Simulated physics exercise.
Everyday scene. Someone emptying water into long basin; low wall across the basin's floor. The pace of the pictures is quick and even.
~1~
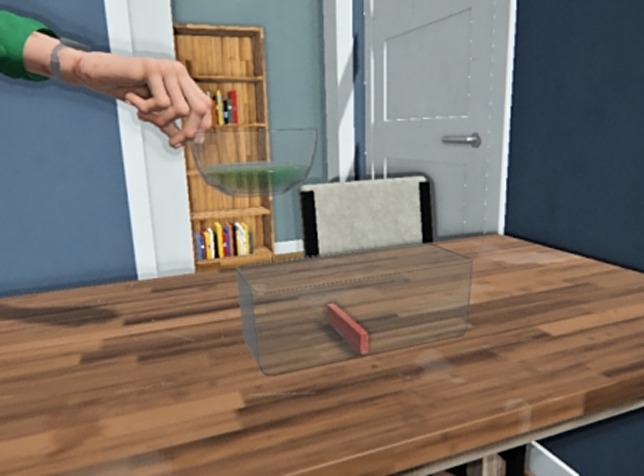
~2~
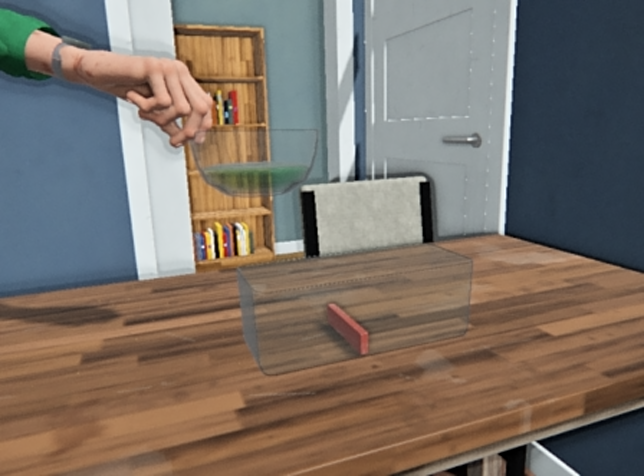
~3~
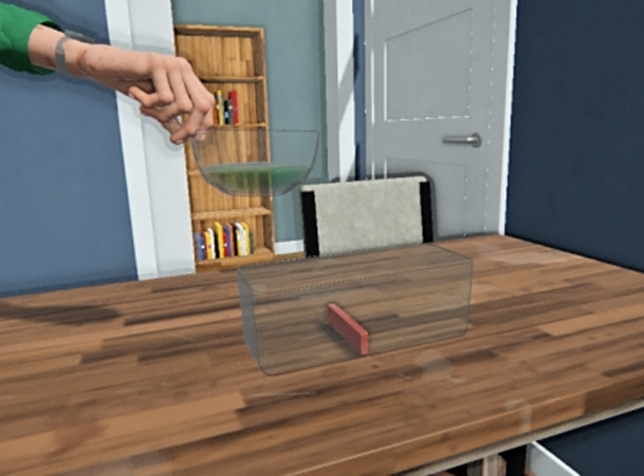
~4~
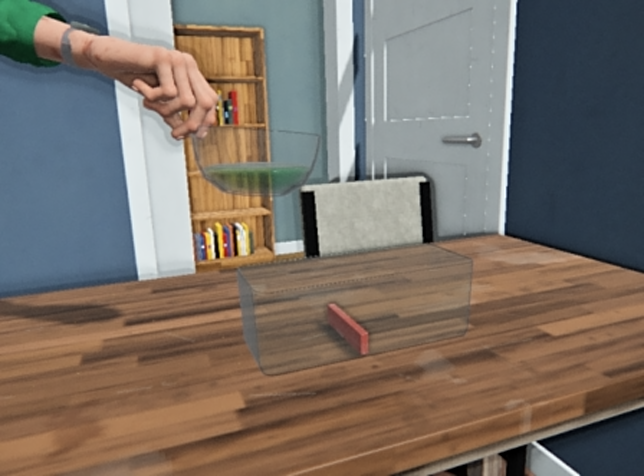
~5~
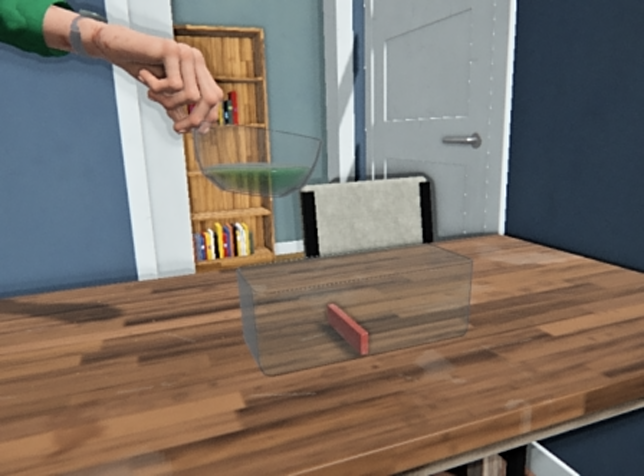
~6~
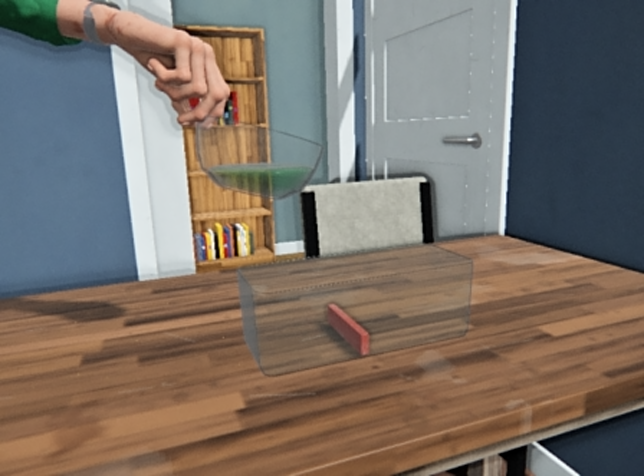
In this clip, a hand holds a clear bowl of green liquid above a transparent rectangular basin with a low red wall across its floor, on a wooden table, and gradually tilts the bowl so its right rim lowers slightly.
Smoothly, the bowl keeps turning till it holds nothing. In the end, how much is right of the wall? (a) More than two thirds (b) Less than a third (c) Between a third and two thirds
Between a third and two thirds (c).
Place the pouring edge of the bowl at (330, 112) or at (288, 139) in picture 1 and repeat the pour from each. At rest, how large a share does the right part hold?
In order: Close to 80 and 5 percent.
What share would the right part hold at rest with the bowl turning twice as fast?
About 40 in a hundred.
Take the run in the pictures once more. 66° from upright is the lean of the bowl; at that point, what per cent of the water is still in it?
Some 70 per cent.
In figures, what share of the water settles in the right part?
It comes to some 50 per cent.
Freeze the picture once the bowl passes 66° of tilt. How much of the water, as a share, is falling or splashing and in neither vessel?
That works out near 25 percent.
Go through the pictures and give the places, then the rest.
In the first frame, it leans 0°; its right rim is at (313, 130); the water meets the walls at (200, 169) and (306, 164); the long basin's rim runs from (244, 280) to (449, 252); the wall's top is at (346, 319).
In the second frame, it leans 1°; its right rim is at (314, 131); the water meets the walls at (201, 170) and (307, 164).
In the third frame, it leans 3°; its right rim is at (315, 133); the water meets the walls at (201, 169) and (307, 164).
In the fourth frame, it leans 6°; its right rim is at (316, 137); the water meets the walls at (202, 168) and (307, 165).
In the fifth frame, it leans 11°; its right rim is at (318, 142); the water meets the walls at (203, 169) and (308, 166).
In the sixth frame, it leans 16°; its right rim is at (319, 149); the water meets the walls at (206, 170) and (310, 165).
A moment on, the bowl is tipped part way and 70 per cent is still to pour, 2 is left of the wall and 3 right of it.
Next, the bowl is tipped on its side and 7 per cent is still to pour, 28 is left of the wall and 50 right of it.
Then the bowl is tipped right over and 0 per cent is still to pour, 47 is left of the wall and 52 right of it.
Later the bowl is tipped right over and 0 per cent is still to pour, 47 is left of the wall and 52 right of it.
In the end 47 per cent lies left of the wall, 52 right of it and 1 outside.
